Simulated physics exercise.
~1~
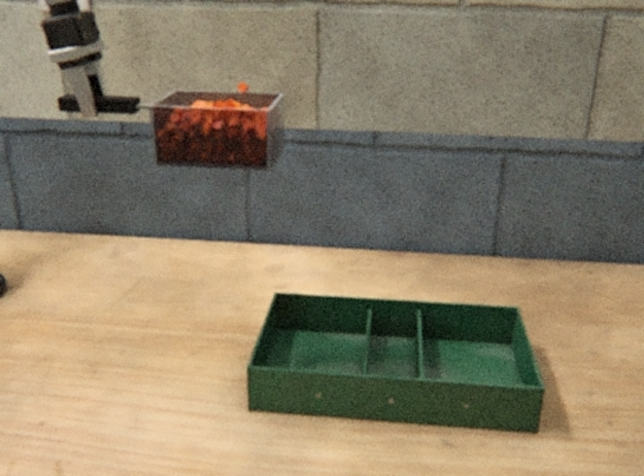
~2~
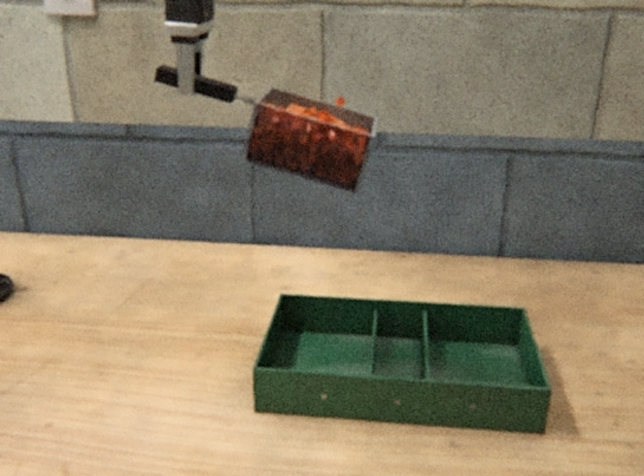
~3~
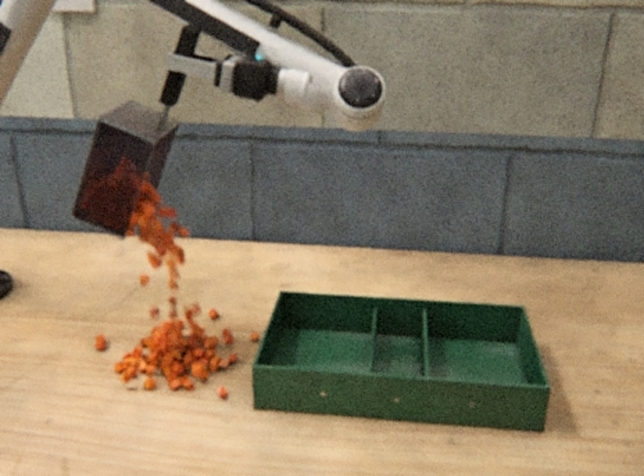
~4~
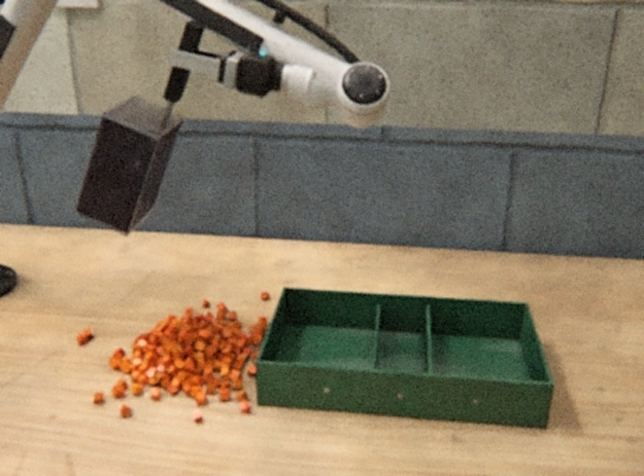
A robot arm carried a clear box of small orange vegetable pieces to the right, starting to tilt it, then swung back left and tipped it right over, spilling them into a loose heap on the wooden table beside the empty green divided crate.
